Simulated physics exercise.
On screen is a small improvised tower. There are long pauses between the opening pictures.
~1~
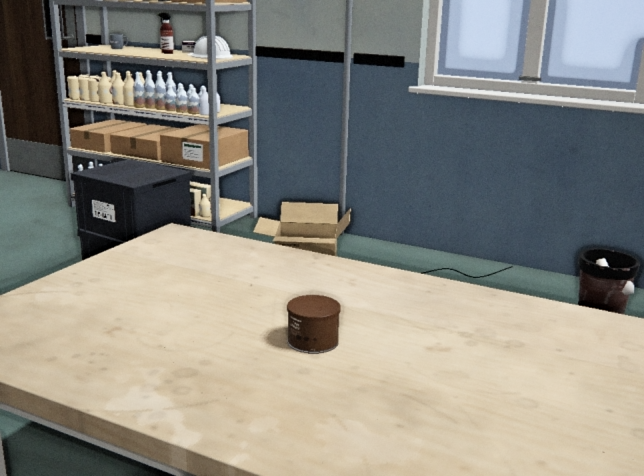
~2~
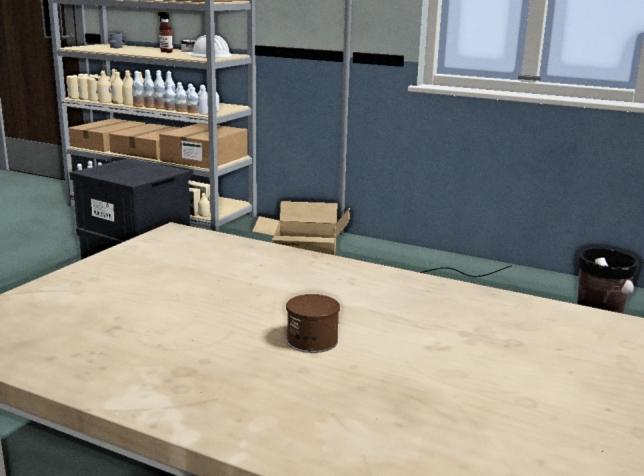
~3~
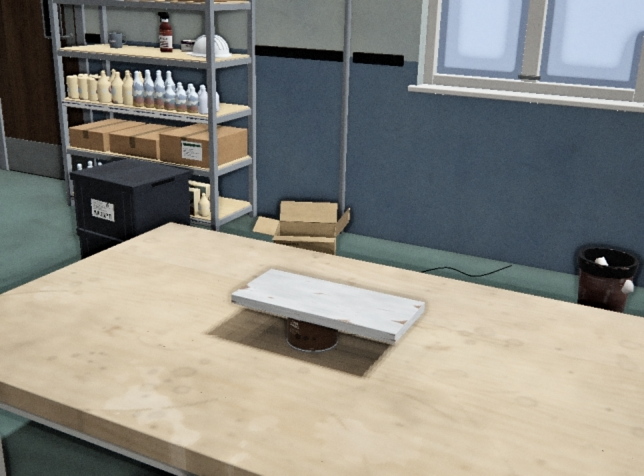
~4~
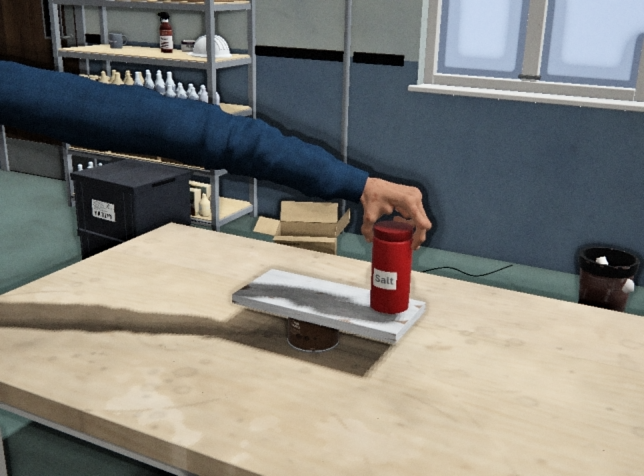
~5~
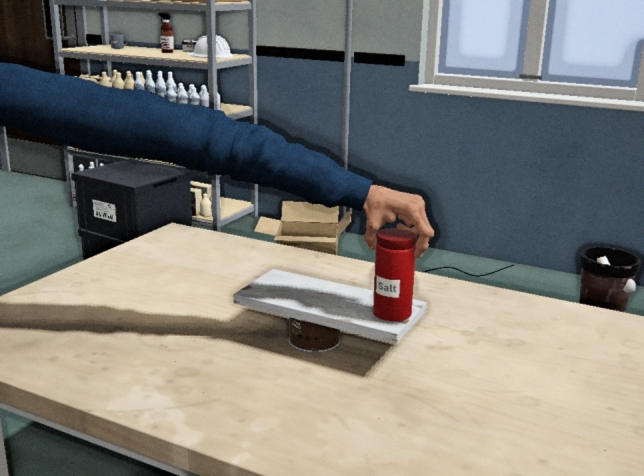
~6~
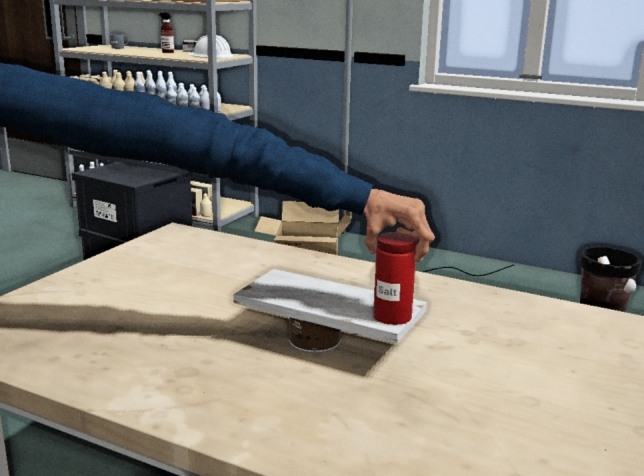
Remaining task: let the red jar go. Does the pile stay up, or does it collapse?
It collapses.
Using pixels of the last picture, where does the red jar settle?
Near (465, 345).
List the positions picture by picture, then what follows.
In the first frame, the last thing is not in view yet; brown tub (313, 324).
In the second frame, the last thing is not in view yet; brown tub (313, 323).
In the third frame, the last thing is not in view yet.
In the fourth frame, coming down; red jar (391, 267).
In the fifth frame, coming down; red jar (394, 275).
In the sixth frame, in place under the hand; red jar (395, 278).
Then, 0.30 s later than the last frame, red jar now fallen; white board tilted by 33°.
Then, 0.40 s later than the last frame, white board tilted by 26°.
Then, 0.50 s later than the last frame, white board tilted by 10°.
Then, 1.10 s later than the last frame, things are still on the move.
When it is over, fallen, red jar; the other 2 as before. End places, in pixels of the last picture, red jar near (465, 345). The stack comes apart.
